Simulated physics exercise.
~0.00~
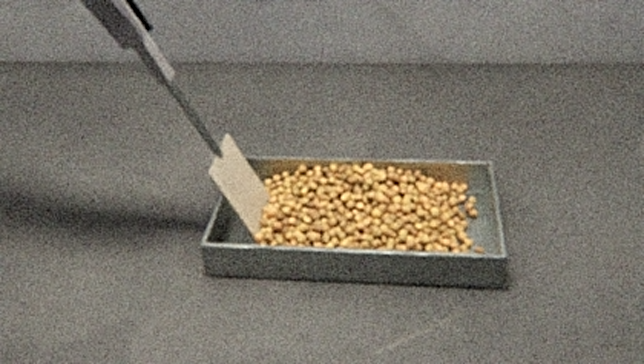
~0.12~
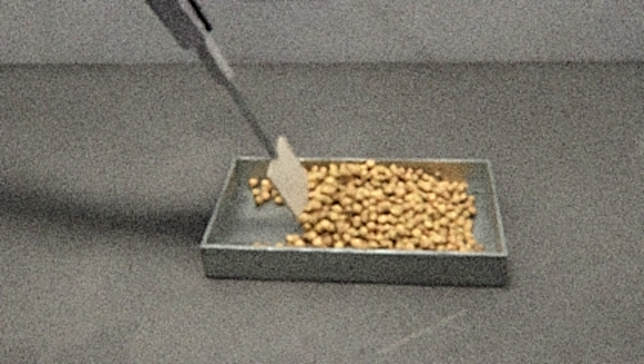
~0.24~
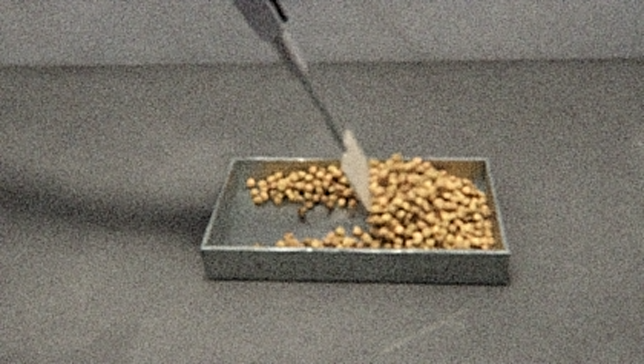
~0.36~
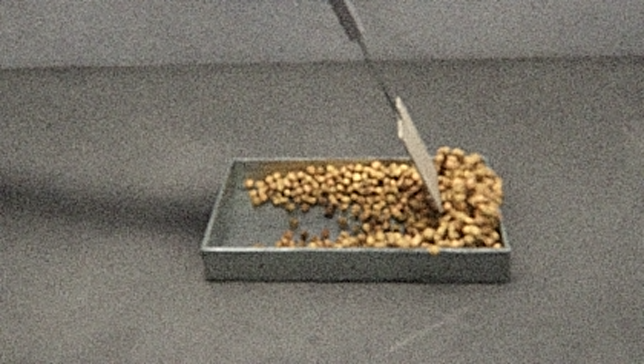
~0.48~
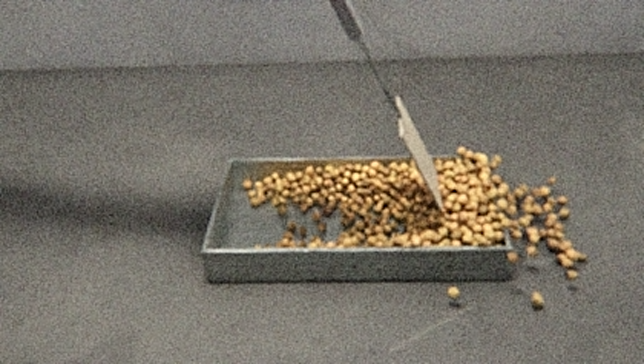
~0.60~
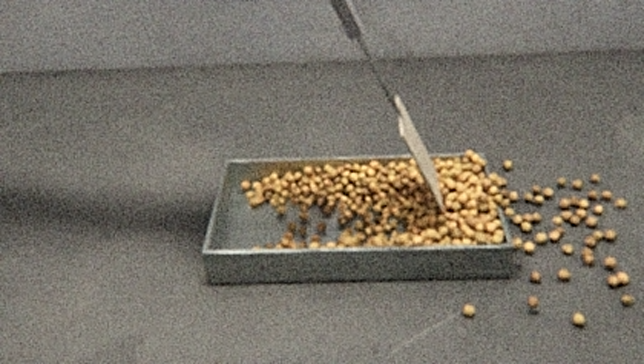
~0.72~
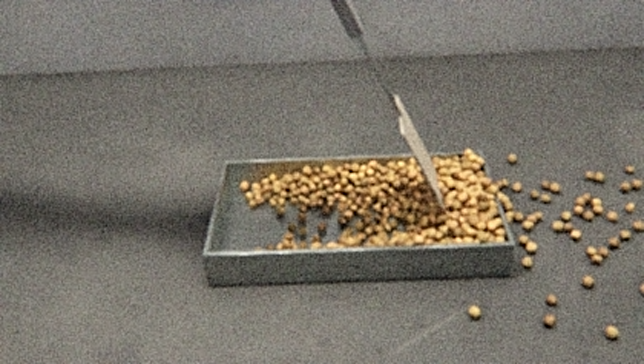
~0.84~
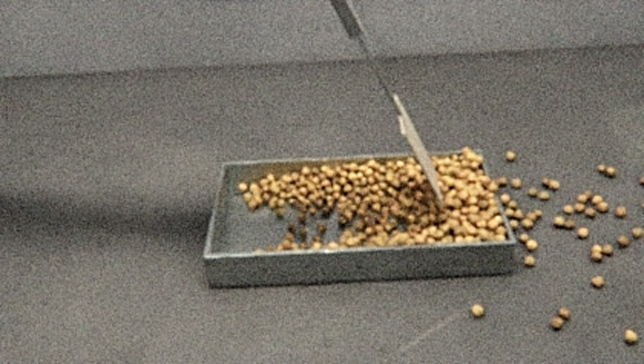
To begin with, a robot arm holds a spatula at the left end of a shallow grey roasting tin filled with dried chickpeas. The blade sweeps right through them, pushing the load into a growing heap while some chickpeas are left behind along the back and front of the tin. Near the right end the spatula rises slightly and the heap piles up against the rim. It then stops, and chickpeas spill over the right side, scattering and rolling across the grey surface. Finally, the blade rests in the heap, with most chickpeas still inside the tin and a small share lying outside.
